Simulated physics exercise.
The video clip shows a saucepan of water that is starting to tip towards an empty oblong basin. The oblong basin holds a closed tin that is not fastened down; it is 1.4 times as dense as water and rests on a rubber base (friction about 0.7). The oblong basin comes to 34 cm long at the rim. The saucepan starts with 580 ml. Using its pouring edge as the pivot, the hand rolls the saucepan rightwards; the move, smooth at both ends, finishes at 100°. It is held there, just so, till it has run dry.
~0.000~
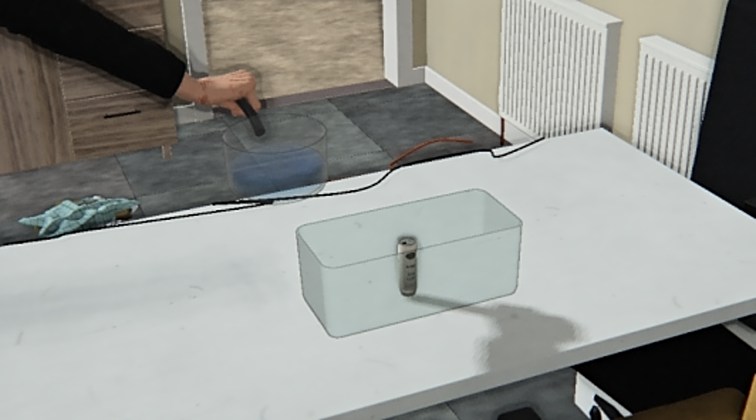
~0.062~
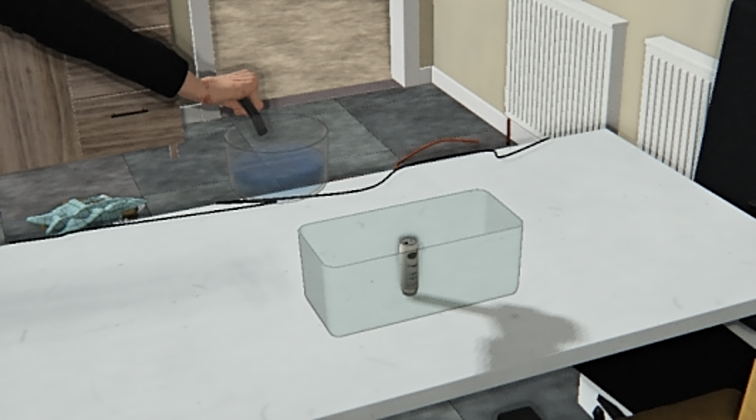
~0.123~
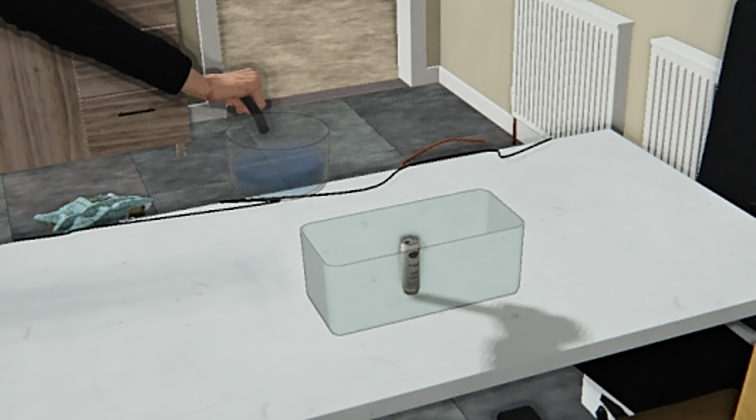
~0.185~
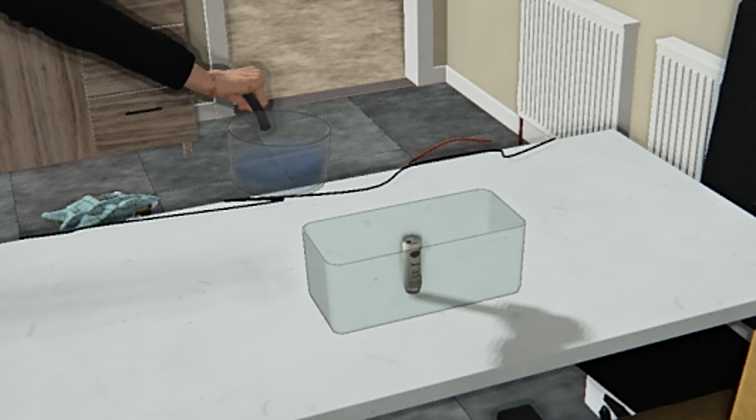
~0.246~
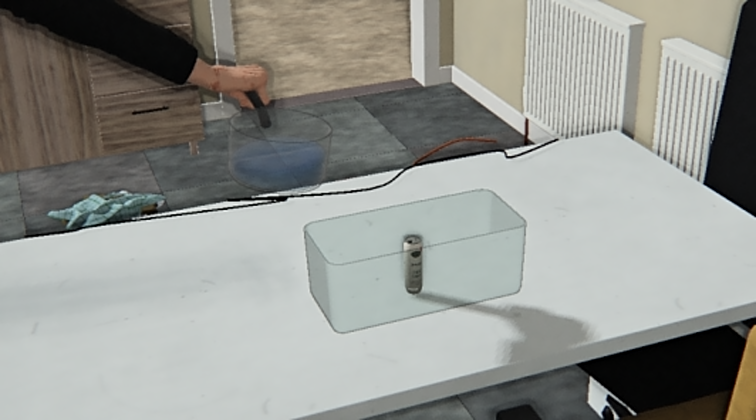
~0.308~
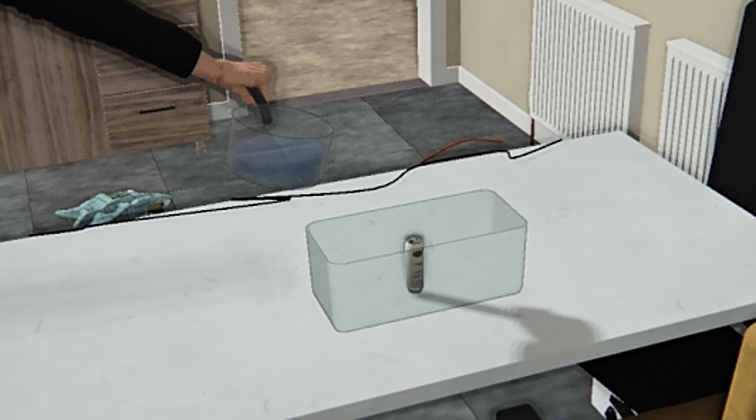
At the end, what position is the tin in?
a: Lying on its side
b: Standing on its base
Answer: A.
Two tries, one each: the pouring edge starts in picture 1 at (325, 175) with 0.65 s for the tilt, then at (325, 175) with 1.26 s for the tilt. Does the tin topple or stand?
Try 1: Tipped over; try 2: Still standing.
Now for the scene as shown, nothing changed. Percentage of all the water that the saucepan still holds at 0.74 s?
About 82 percent.
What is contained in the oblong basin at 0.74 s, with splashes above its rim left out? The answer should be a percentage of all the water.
About 0%.
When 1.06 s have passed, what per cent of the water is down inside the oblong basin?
Roughly 42 %.
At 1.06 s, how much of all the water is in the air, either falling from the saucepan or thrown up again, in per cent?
About 34 percent.
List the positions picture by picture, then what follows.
In the first frame, tilt 0°; pouring edge (323, 125); surface from (228, 169) to (321, 152); the oblong basin's rim runs from (309, 249) to (503, 206); the tin's top is at (407, 243).
In the second frame, tilt 1°; pouring edge (325, 126); surface from (229, 169) to (322, 151).
In the third frame, tilt 2°; pouring edge (326, 125); surface from (231, 167) to (323, 149).
In the fourth frame, tilt 5°; pouring edge (328, 125); surface from (231, 165) to (323, 147).
In the fifth frame, tilt 9°; pouring edge (329, 125); surface from (231, 160) to (324, 144).
In the sixth frame, tilt 14°; pouring edge (330, 126); surface from (230, 156) to (324, 141).
By 0.74 s the tilt is 64° and 81 per cent is still to pour; the tin stands where it began.
By 1.06 s the tilt is 94° and 24 per cent is still to pour; the tin stands where it began.
By 1.40 s the tilt is 100° and 2 per cent is still to pour; the tin leans 8°.
By 1.76 s the tilt is 100° and 0 per cent is still to pour; the tin leans 22°.
At rest the tin lies on its side.
